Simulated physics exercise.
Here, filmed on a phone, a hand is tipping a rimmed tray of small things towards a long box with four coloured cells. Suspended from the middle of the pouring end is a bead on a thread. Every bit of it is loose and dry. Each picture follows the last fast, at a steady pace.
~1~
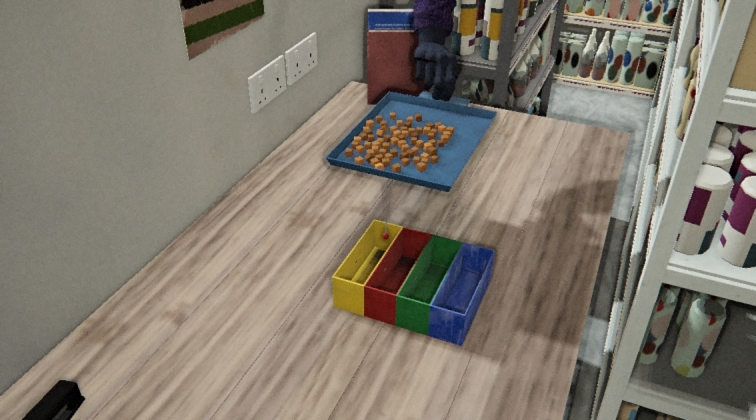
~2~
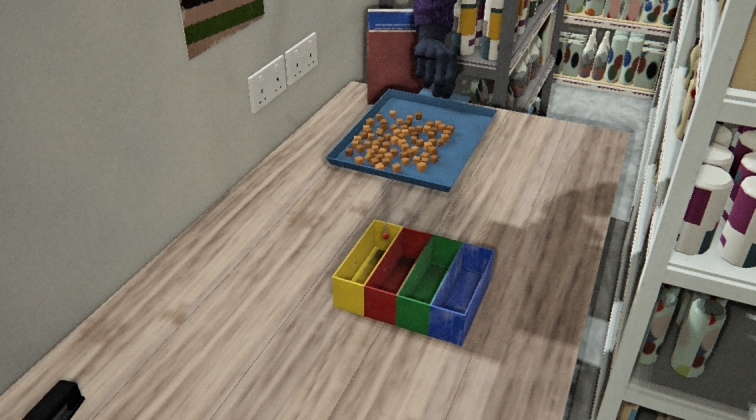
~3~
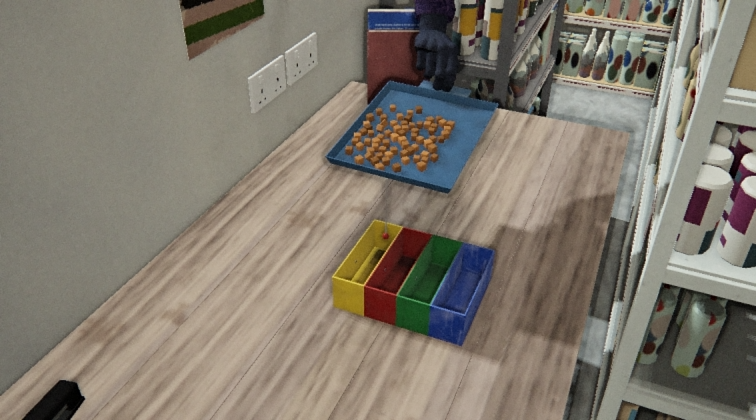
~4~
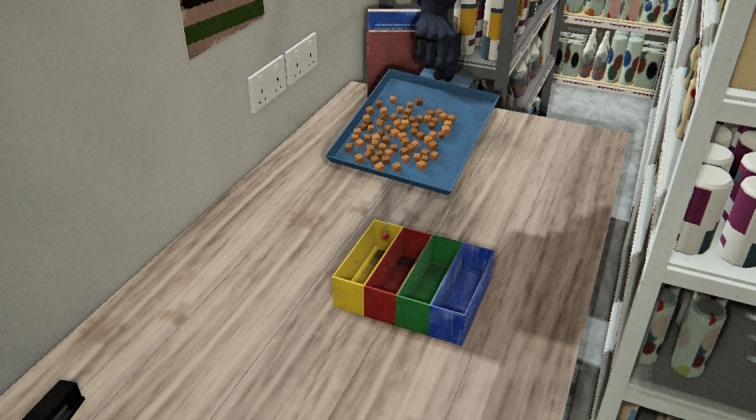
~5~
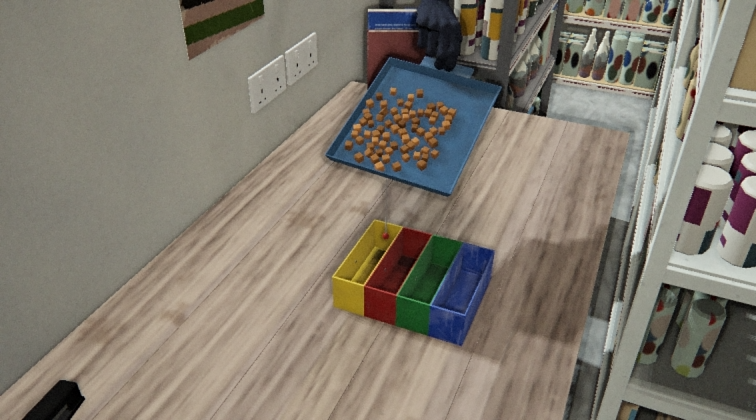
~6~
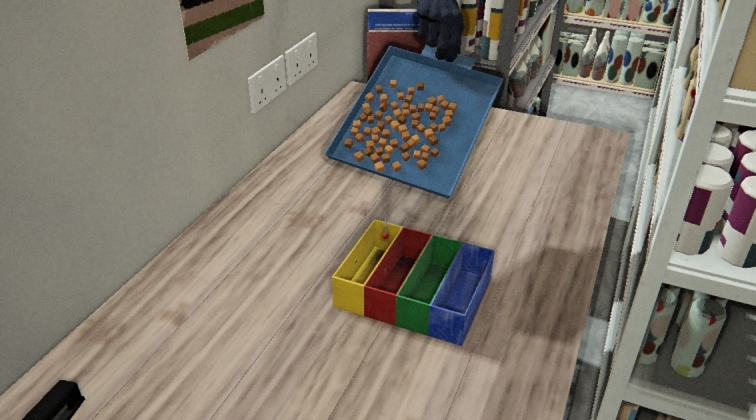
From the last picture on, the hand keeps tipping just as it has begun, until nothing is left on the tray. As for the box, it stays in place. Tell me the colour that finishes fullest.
It's green.
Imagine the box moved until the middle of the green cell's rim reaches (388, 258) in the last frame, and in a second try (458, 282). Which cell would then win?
At the first place blue, at the second the red one.
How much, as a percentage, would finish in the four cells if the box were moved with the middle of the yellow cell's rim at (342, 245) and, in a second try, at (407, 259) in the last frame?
First case 90 in a hundred, second case 90 in a hundred.
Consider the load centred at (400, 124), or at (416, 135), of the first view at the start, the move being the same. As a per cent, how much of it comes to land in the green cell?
In order, roughly 40 % and 40 %.
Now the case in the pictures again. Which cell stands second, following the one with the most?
Next in line is that red cell.
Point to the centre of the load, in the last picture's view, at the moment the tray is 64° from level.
Close to (410, 174).
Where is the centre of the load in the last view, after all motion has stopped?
Near (422, 298).
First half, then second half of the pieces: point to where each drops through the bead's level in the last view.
About (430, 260), and after that about (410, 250).
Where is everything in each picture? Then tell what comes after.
The first frame shows corners of the pouring end at (330, 156) and (449, 184), level; middle of the load at (395, 142), brown sugar cubes; bead on its thread at (386, 236); yellow cell at (349, 293); red cell at (380, 303); green cell at (413, 313); blue cell at (447, 323).
The second frame shows corners of the pouring end at (330, 156) and (449, 184), level; middle of the load at (395, 141).
The third frame shows corners of the pouring end at (330, 155) and (449, 186), tipped barely, lowest at the right corner; middle of the load at (395, 138).
The fourth frame shows corners of the pouring end at (330, 154) and (449, 188), tipped a little, lowest at the right corner; middle of the load at (395, 133).
The fifth frame shows corners of the pouring end at (330, 153) and (449, 190), tipped clearly, lowest at the right corner; middle of the load at (395, 129).
The sixth frame shows corners of the pouring end at (330, 152) and (448, 192), tipped clearly, lowest at the right corner; middle of the load at (395, 125); yellow cell at (349, 293); red cell at (380, 303); green cell at (413, 313); blue cell at (447, 323).
Soon, tray tipped steeply; nearly all on the tray; a small part falling or outside the box.
A while on, tray tipped past a quarter turn; a small part on the tray; about half in the green cell; a small part in the red cell; a small part in the blue cell; a stray few in the yellow cell; about a quarter falling or outside the box.
Towards the end, tray tipped past a quarter turn; about half in the green cell; about a quarter in the red cell; a small part in the blue cell; a small part in the yellow cell; a stray few falling or outside the box.
Finally, tray tipped past a quarter turn; about half in the green cell; about a quarter in the red cell; a small part in the blue cell; a small part in the yellow cell; a stray few outside the box.
